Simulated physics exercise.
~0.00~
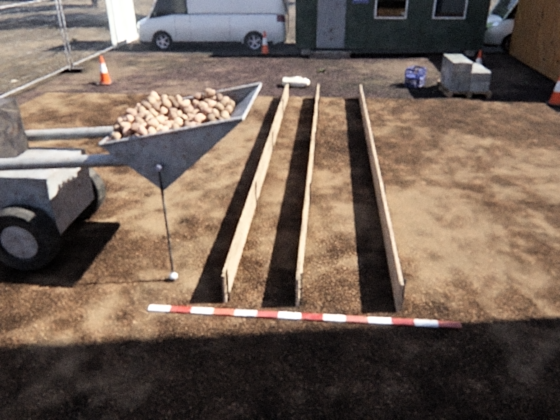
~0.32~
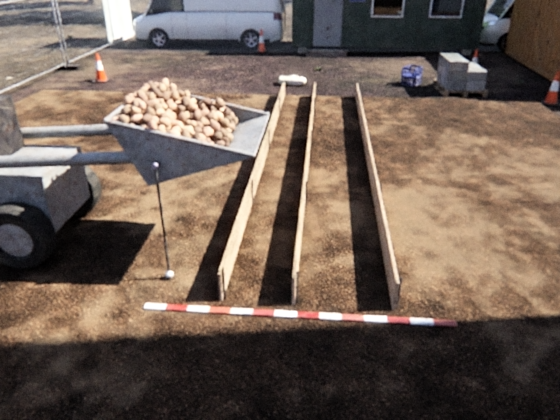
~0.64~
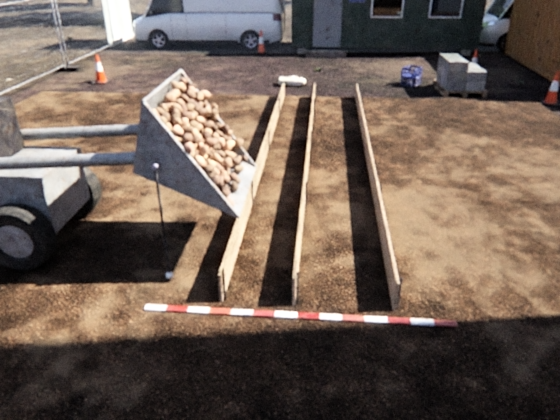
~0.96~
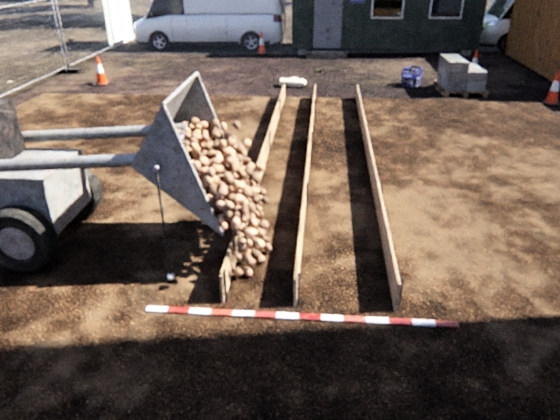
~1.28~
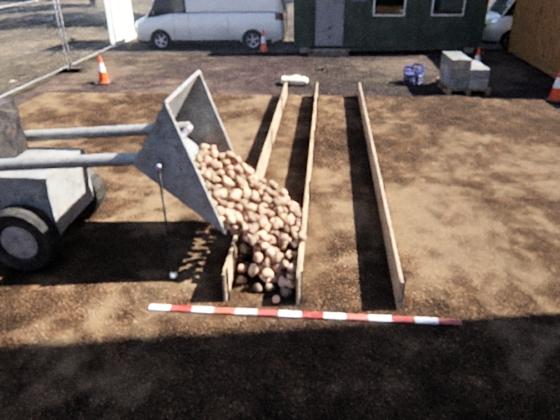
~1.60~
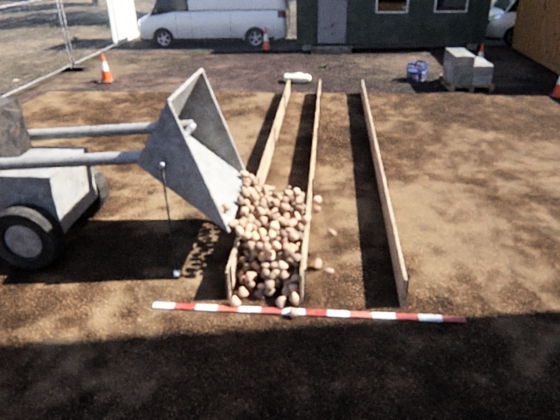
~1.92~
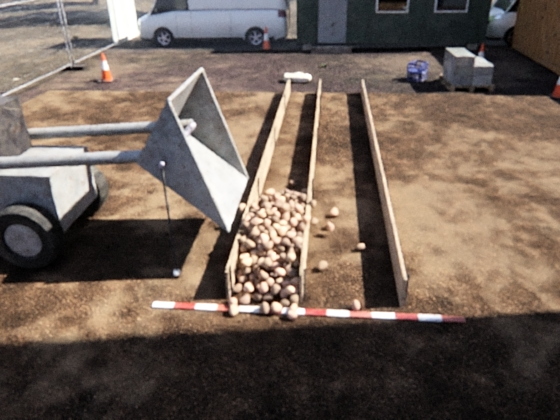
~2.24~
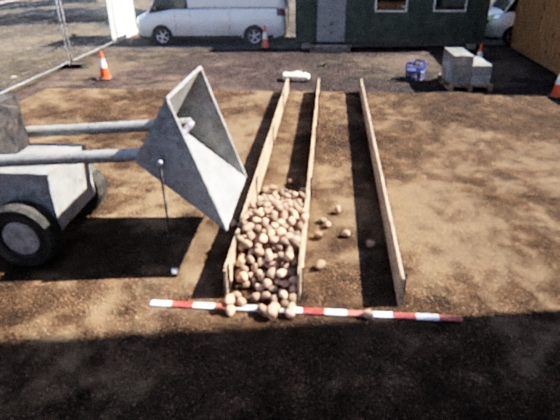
The clip opens on a loader at the left, its grey bucket heaped with rounded cobbles beside three long planks laid on sunlit dirt, with a red and white striped pole across their near ends. The bucket begins to tip to the right, and the stones slide toward its lower lip. As it tilts steeply, they pour over the first plank into the nearer bay. The bucket holds still while the rest tumble out, a few hopping the middle plank. Finally the bucket is empty, nearly all the cobbles lie piled in the first bay, and a few rest in the far one.
